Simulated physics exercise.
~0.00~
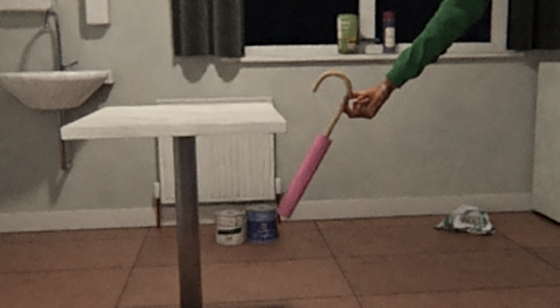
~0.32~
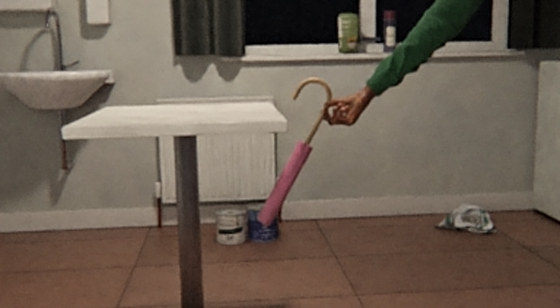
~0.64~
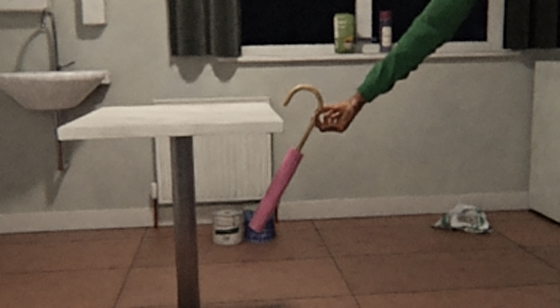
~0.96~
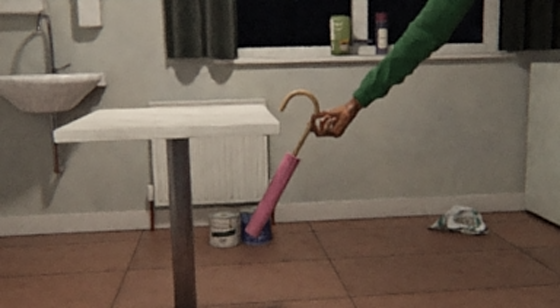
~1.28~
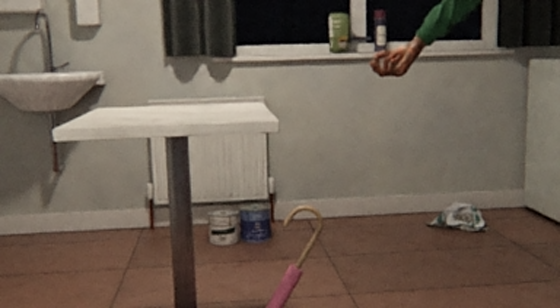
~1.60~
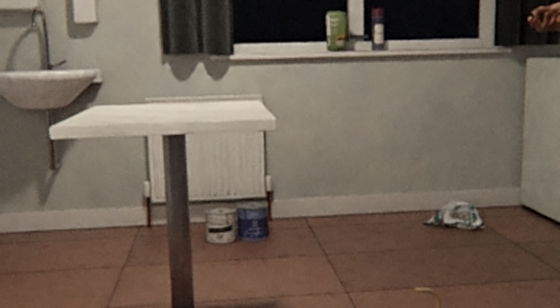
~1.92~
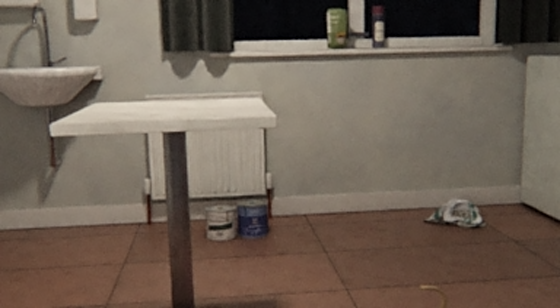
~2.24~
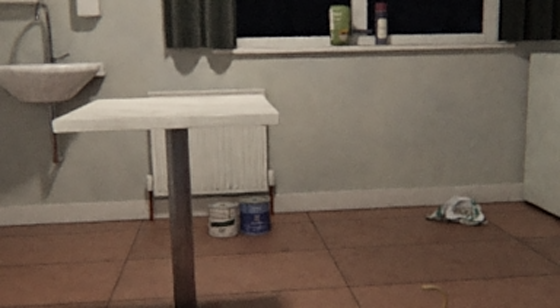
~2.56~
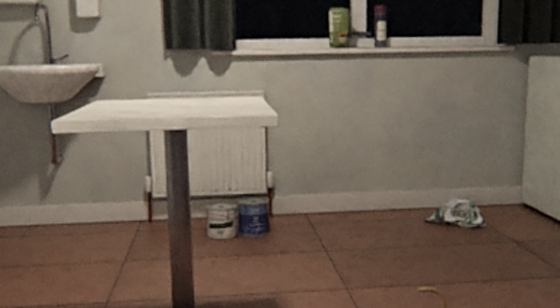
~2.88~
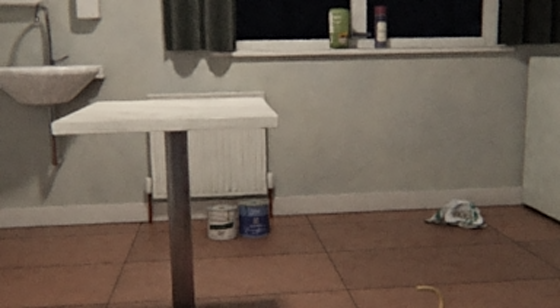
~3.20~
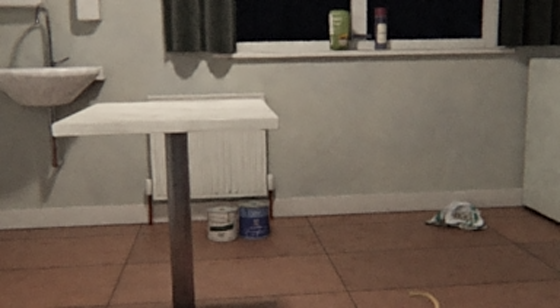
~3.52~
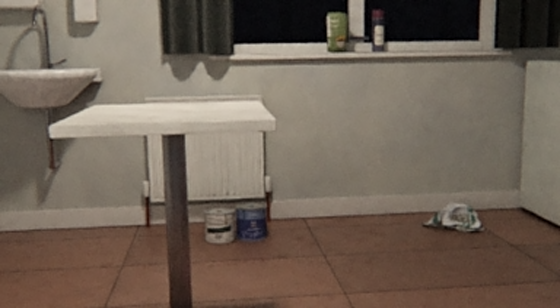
At the start, a hand in a green sleeve holds a pink umbrella by its curved wooden handle, to the right of a white table in a tiled room with a sink and radiator. The umbrella hangs at a slant and shifts slightly left and down toward the table's edge. The hand then lets go and draws back to the right while the umbrella drops toward the floor. It tips over and slips almost entirely out of view. At the end, the table stands undisturbed, and the umbrella's handle, briefly glimpsed low on the right, is no longer visible.
